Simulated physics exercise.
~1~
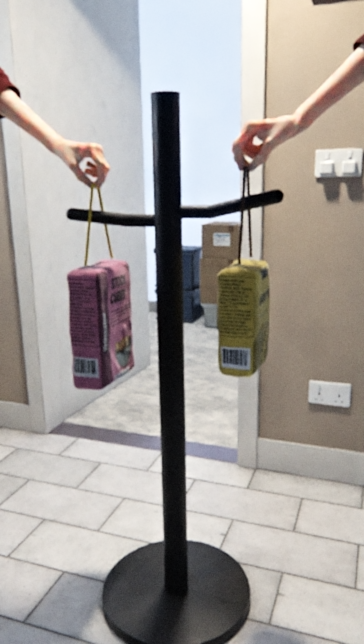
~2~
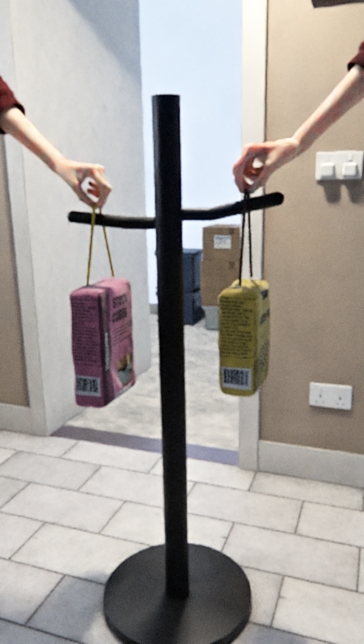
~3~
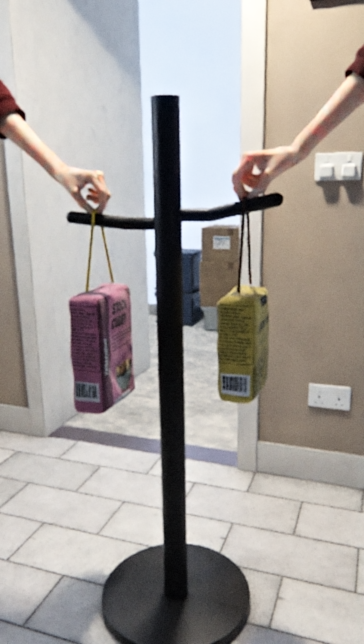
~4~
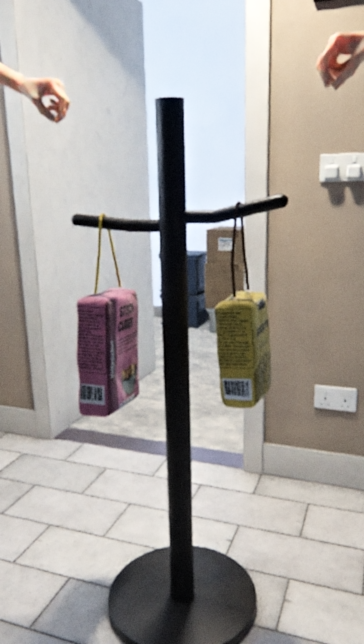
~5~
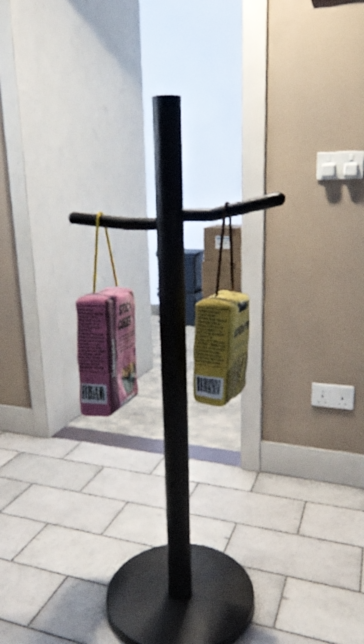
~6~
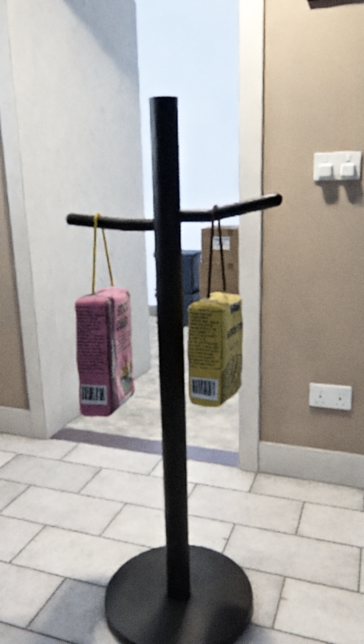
At first, two hands hold a pink sack and a yellow sack by their string loops, one at each arm of a black post standing on a tiled floor. The hands lower both sacks a little, bringing the loops down around the arms. Then the fingers let go and the hands draw back out of view, leaving both sacks hanging. The yellow sack on the right slides inward along its arm toward the post, while the pink one stays about where it is. In the end, both sacks hang upright and still.
